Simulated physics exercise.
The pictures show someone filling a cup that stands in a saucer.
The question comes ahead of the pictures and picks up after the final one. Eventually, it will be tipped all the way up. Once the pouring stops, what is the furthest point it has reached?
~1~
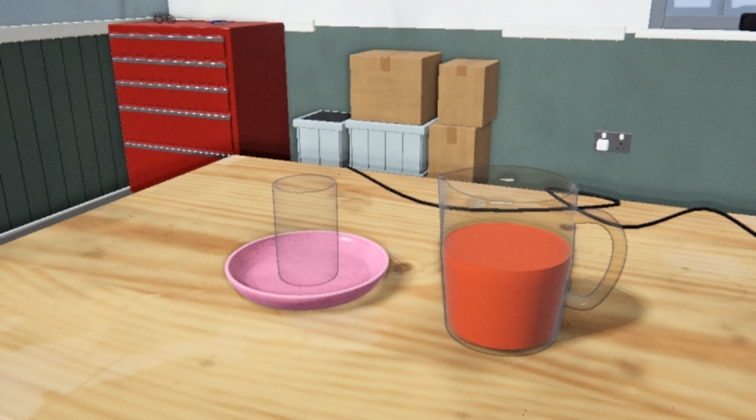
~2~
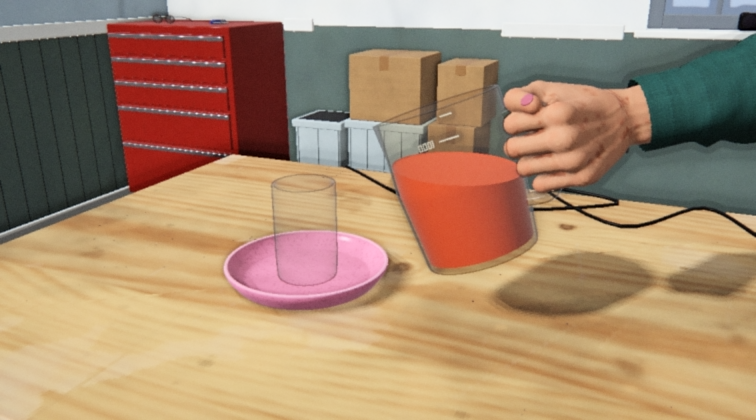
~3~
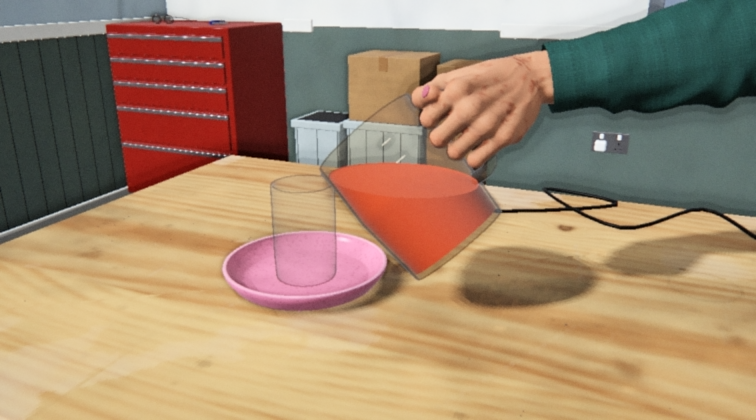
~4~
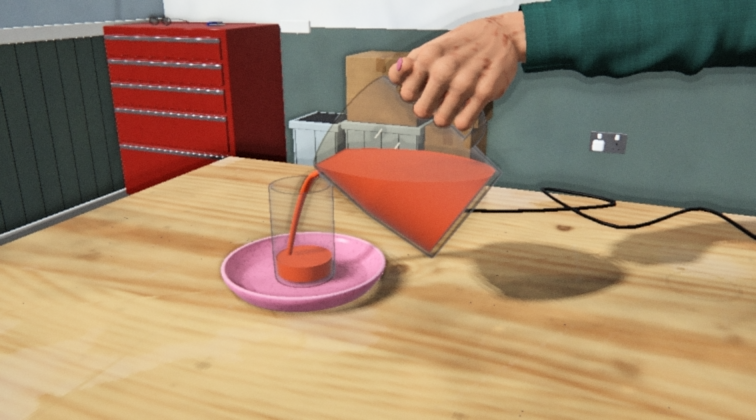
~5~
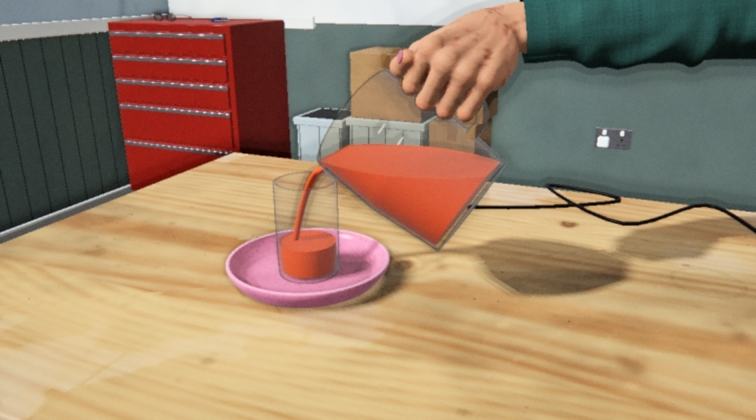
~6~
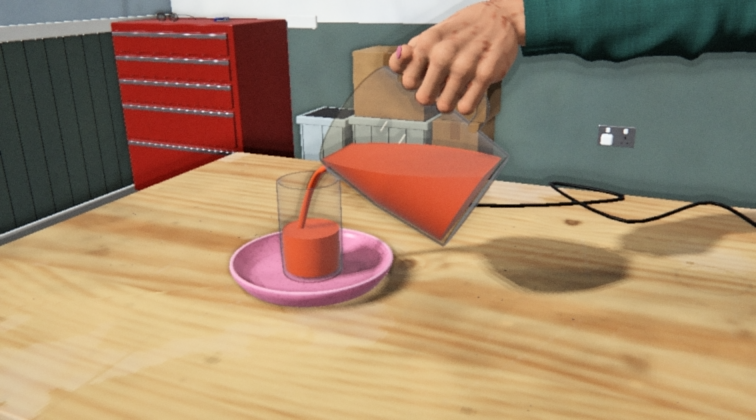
The furthest point is beyond the saucer.
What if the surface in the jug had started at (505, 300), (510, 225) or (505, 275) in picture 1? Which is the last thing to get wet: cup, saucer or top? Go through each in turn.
In turn: Stays in the cup, past the saucer, into the saucer.
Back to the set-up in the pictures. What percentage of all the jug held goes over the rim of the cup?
Some 60 in a hundred.
A moment on, the cup is full to the brim; the saucer is wet, with room to spare.
Further on, the cup is full to the brim; the saucer is nearly full.
When it is over, the cup is full to the brim; the saucer is full and running over.
